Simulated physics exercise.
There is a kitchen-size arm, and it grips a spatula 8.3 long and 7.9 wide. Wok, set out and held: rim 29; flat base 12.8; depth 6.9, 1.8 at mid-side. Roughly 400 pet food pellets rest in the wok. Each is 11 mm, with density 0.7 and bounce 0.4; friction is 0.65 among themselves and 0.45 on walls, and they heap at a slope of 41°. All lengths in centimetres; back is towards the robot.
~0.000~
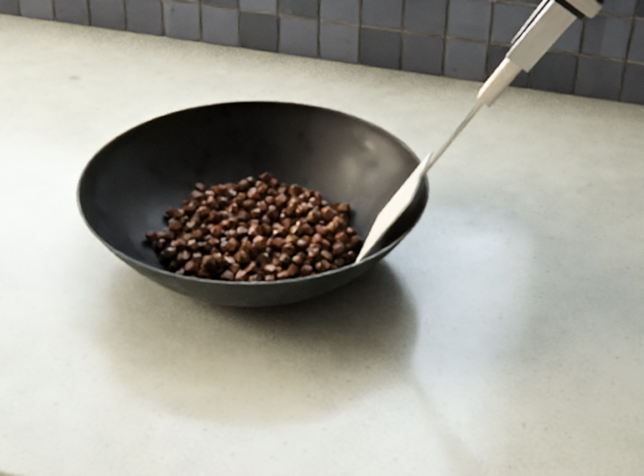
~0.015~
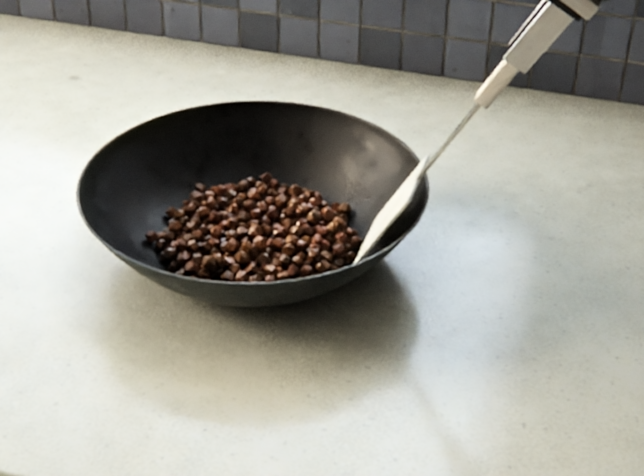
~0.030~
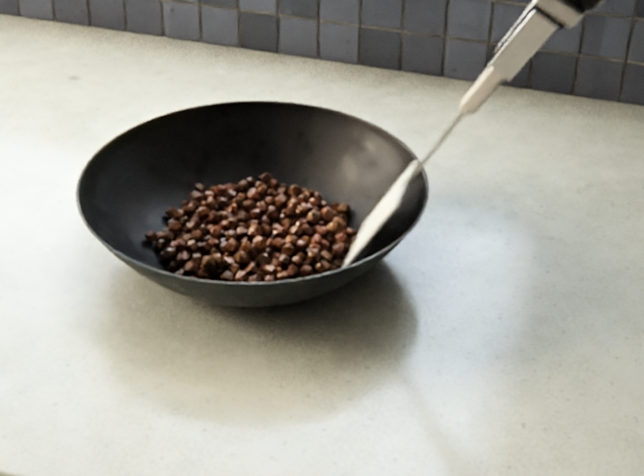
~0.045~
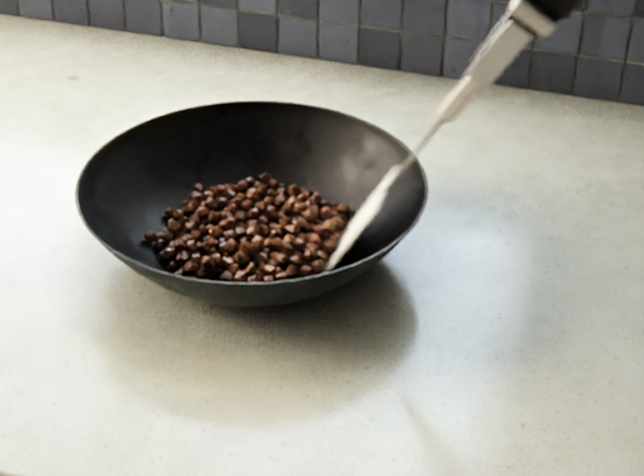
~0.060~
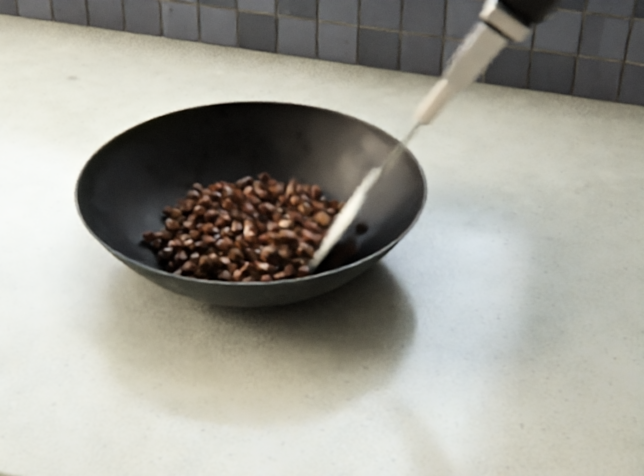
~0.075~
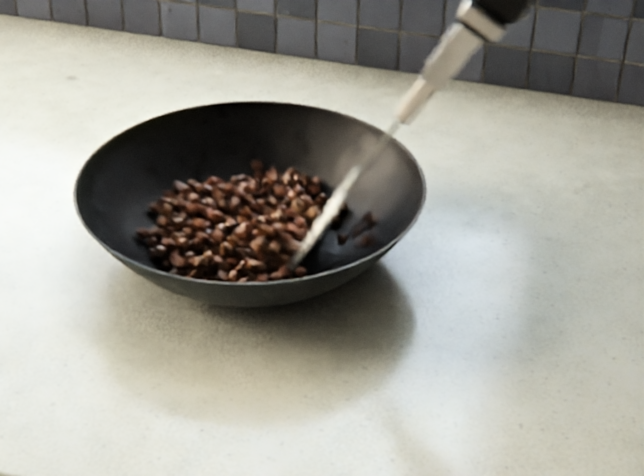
A pale spatula slides left through a pile of brown pellets in a dark wok.
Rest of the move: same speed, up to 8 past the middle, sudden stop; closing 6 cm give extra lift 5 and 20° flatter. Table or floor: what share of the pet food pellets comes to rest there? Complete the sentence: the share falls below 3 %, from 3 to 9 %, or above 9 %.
The share falls above 9 %.
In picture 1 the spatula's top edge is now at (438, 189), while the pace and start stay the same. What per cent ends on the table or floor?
About 10 per cent.
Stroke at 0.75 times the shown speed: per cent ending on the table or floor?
About 5 per cent.
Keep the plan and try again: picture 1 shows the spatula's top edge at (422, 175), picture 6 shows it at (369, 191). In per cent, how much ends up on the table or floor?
Around 5 per cent finishes there.
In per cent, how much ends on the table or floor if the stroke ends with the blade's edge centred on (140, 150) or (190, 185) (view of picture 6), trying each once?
Try 1: Approx. 20 %; try 2: Approx. 5 %.
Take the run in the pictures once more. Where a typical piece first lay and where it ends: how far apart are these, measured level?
Distance: Around 5 cm.
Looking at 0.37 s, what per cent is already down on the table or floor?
Estimate: About 5 percent.
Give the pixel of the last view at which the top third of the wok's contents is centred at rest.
Around (152, 191).
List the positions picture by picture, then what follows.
Spatula top edge at (422, 175), sloping 60°; upper third of the load around (254, 232), from x 150 to 355, top at y 180; 397 in the wok, in the first picture.
Spatula top edge at (420, 176), sloping 60°; upper third of the load around (254, 232), from x 150 to 355, top at y 180, in the second picture.
Spatula top edge at (407, 182), sloping 60°; upper third of the load around (253, 232), from x 150 to 355, top at y 180, in the third picture.
Spatula top edge at (387, 189), sloping 60°; upper third of the load around (254, 231), from x 150 to 355, top at y 180, in the fourth picture.
Spatula top edge at (367, 191), sloping 60°; upper third of the load around (258, 226), from x 150 to 360, top at y 180, in the fifth picture.
Spatula top edge at (346, 190), sloping 60°; upper third of the load around (247, 216), from x 145 to 370, top at y 165; 397 in the wok, in the sixth picture.
After 0.11 s, sloping 60°, highest piece 12 above the table; 396 in the wok, 1 on the blade or in flight.
After 0.15 s, sloping 54°, highest piece 17 above the table; 394 in the wok, 3 on the blade or in flight.
After 0.37 s, sloping 40°, highest piece 22 above the table; 349 in the wok, 13 on the table or floor, 35 on the blade or in flight.
After 1.42 s, sloping 40°, highest piece 8 above the table; 349 in the wok, 48 on the table or floor.
At rest, 349 in the wok, 48 on the table or floor. That is 12 % on the table or floor.
